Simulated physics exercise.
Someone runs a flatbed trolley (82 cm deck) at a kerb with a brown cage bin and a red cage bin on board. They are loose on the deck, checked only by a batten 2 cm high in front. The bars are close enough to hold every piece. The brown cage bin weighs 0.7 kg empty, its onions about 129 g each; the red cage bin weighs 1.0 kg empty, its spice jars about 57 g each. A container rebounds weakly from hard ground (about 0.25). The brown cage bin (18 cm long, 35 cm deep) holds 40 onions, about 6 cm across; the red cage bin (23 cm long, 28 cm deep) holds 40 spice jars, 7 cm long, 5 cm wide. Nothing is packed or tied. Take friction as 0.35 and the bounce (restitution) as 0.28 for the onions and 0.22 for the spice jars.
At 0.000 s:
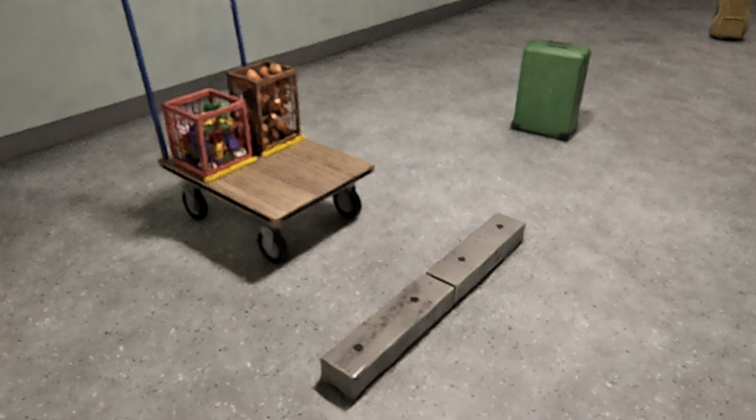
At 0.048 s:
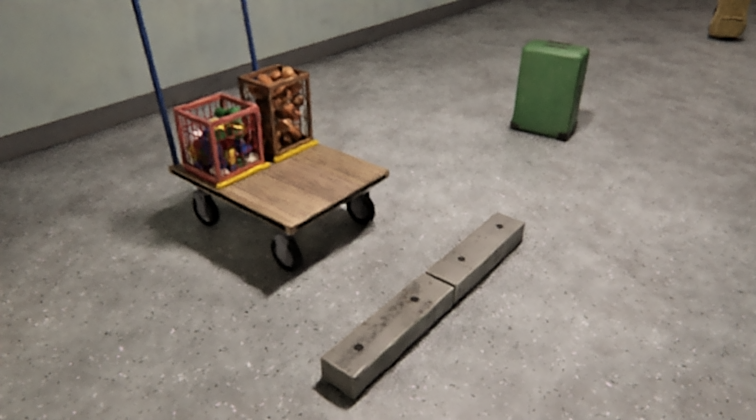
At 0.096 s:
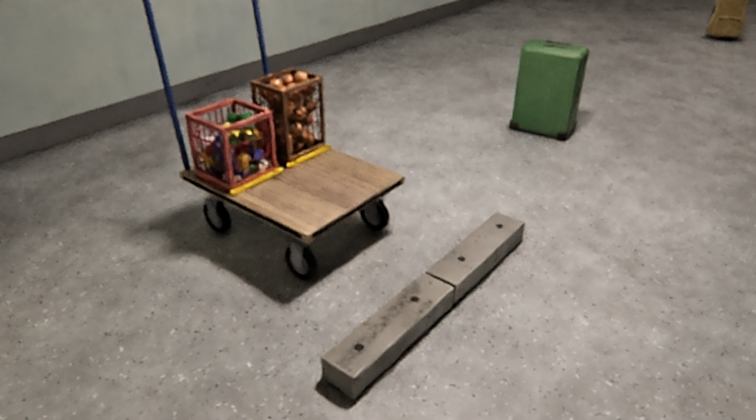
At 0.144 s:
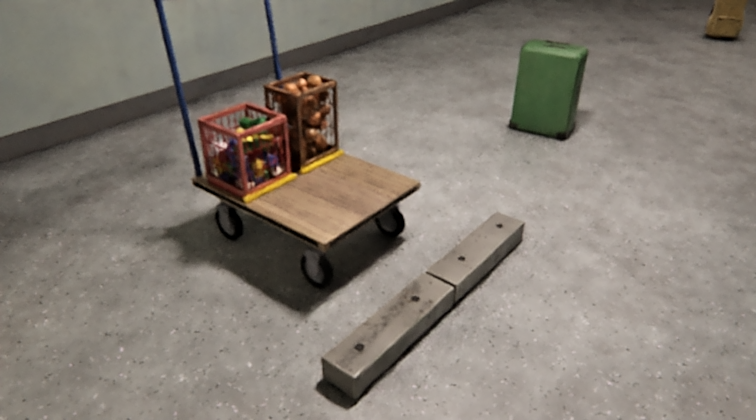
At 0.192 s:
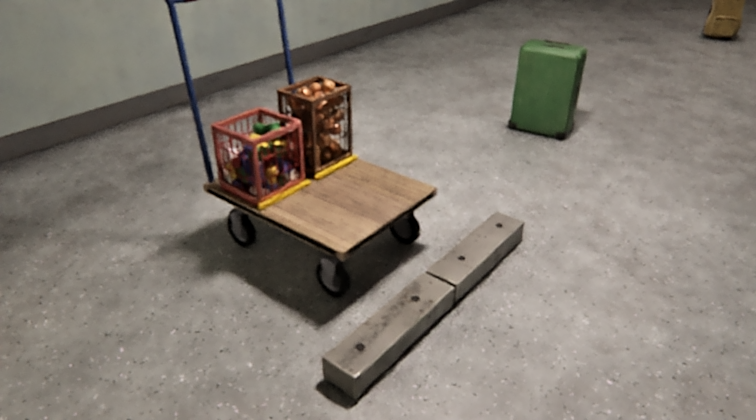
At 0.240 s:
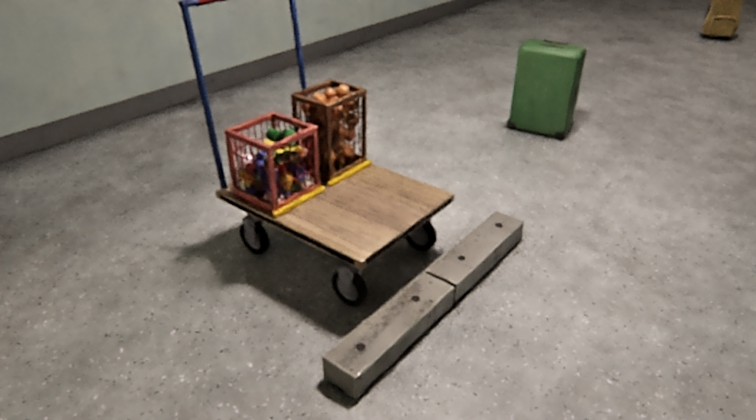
A flatbed trolley carrying a red cage bin and a brown cage bin rolled slowly to the right across the grey floor, drawing closer to a low kerb while a green suitcase stood still behind.
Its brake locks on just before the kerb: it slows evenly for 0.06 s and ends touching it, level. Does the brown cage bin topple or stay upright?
In the end the brown cage bin falls over.
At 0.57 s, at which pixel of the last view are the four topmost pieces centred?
Around (308, 154).
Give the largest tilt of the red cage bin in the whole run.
At most some 15°.
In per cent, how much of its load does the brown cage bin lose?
Near 50 in a hundred.
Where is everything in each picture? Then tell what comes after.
In the first picture (we follow the rim corner now nearest the camera; the camera moves round a little), brown cage bin at (255, 81); red cage bin at (196, 117); 55 cm still to roll; nothing out yet.
Brown cage bin at (268, 85); red cage bin at (209, 122); 46 cm still to roll, in the second picture.
Brown cage bin at (281, 90); red cage bin at (223, 128); 37 cm still to roll, in the third picture.
Brown cage bin at (296, 95); red cage bin at (237, 134); 28 cm still to roll, in the fourth picture.
Brown cage bin at (310, 99); red cage bin at (252, 140); 19 cm still to roll, in the fifth picture.
Brown cage bin at (326, 104); red cage bin at (268, 146); 10 cm still to roll; nothing out yet, in the sixth picture.
After 0.27 s, the jolt starts.
After 0.39 s, the brown cage bin leans 26° with 0 of 40 out and the red cage bin leans 14° with 0 of 40 out.
After 0.57 s, the brown cage bin is down with 2 of 40 out and the red cage bin leans 8° with 0 of 40 out.
After 0.87 s, the brown cage bin is down with 17 of 40 out and the red cage bin is upright with 0 of 40 out.
When it is over (at 1.44 s), the brown cage bin is down with 21 of 40 out and the red cage bin is upright with 0 of 40 out. Greatest lean of the brown cage bin, 94°.
